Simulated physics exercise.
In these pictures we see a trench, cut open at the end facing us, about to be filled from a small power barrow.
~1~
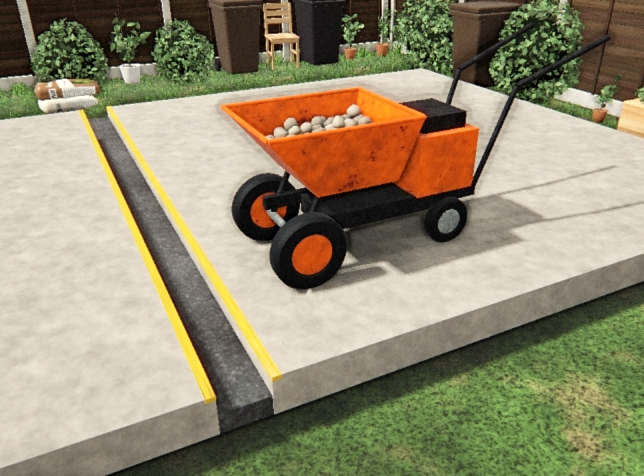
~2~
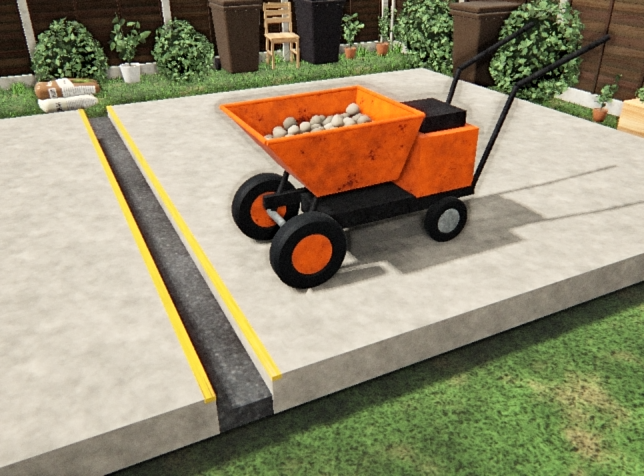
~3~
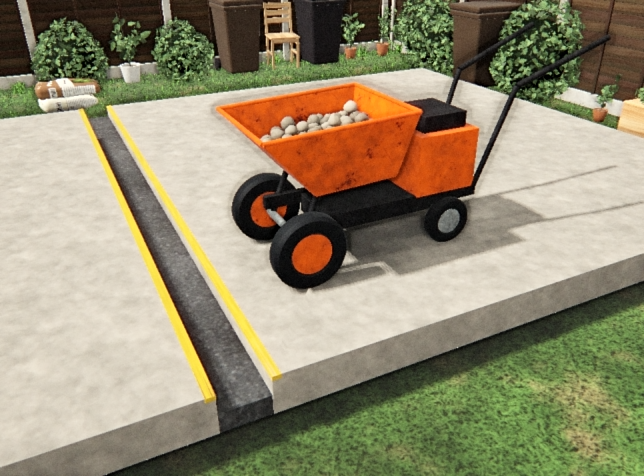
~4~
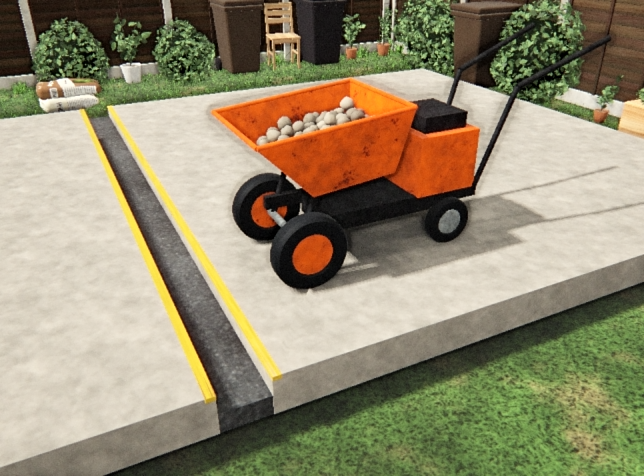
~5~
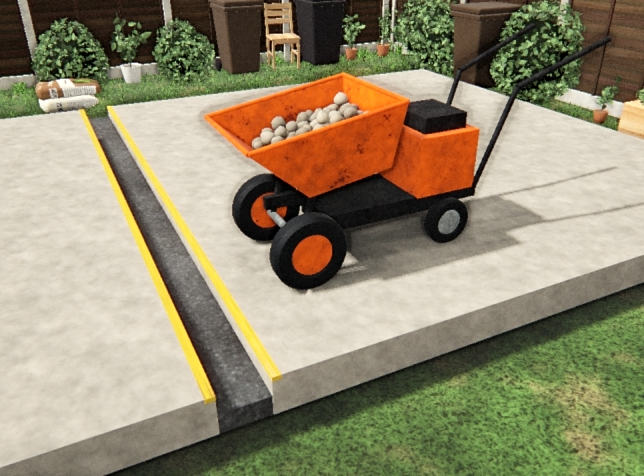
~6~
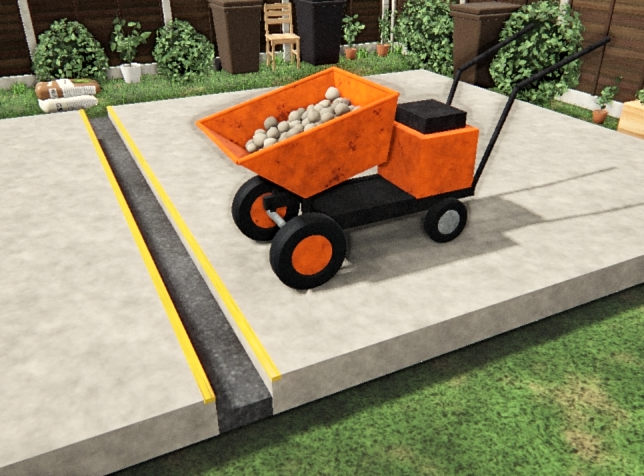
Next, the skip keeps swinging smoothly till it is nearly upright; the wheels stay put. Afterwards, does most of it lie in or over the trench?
More out than in.
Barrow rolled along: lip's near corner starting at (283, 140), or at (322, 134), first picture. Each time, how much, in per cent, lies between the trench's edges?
First spot: Roughly 30 percent; second spot: Roughly 70 percent.
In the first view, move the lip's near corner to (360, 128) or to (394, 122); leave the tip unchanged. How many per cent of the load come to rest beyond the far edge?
10 and 0 percent, in that order.
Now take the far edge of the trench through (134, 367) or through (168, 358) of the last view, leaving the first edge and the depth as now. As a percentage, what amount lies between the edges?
80 %, give or take, and then 40 %.
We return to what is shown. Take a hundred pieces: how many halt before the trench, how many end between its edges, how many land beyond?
Short: 0; between: 20; beyond: 80 per cent.
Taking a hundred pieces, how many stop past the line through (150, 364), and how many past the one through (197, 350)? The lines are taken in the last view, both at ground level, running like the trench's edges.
First 50 in a hundred, second 80 in a hundred.
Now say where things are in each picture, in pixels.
In the first picture, lip of the skip at (268, 143), level; top of the load at (332, 131), river pebbles; first edge of the trench at (250, 333); far edge at (189, 351), the trench under half as wide as the skip, and shallow for its width.
In the second picture, lip of the skip at (267, 143), level; top of the load at (331, 130).
In the third picture, lip of the skip at (263, 145), tipped barely; top of the load at (346, 122).
In the fourth picture, lip of the skip at (257, 149), tipped a little; top of the load at (342, 120).
In the fifth picture, lip of the skip at (248, 155), tipped a little; top of the load at (335, 117).
In the sixth picture, lip of the skip at (238, 163), tipped a little; top of the load at (338, 121); first edge of the trench at (250, 333); far edge at (189, 351).
Soon after the last picture, skip tipped steeply; all in the skip.
A little later, skip tipped right over; nearly all in the skip; a small part beyond it; a stray few falling.
Later still, skip tipped right over; about a quarter in the skip; a stray few in or heaped over the trench; about two thirds beyond it; a stray few falling.
By the end, skip tipped right over; about a quarter in or heaped over the trench; most beyond it.
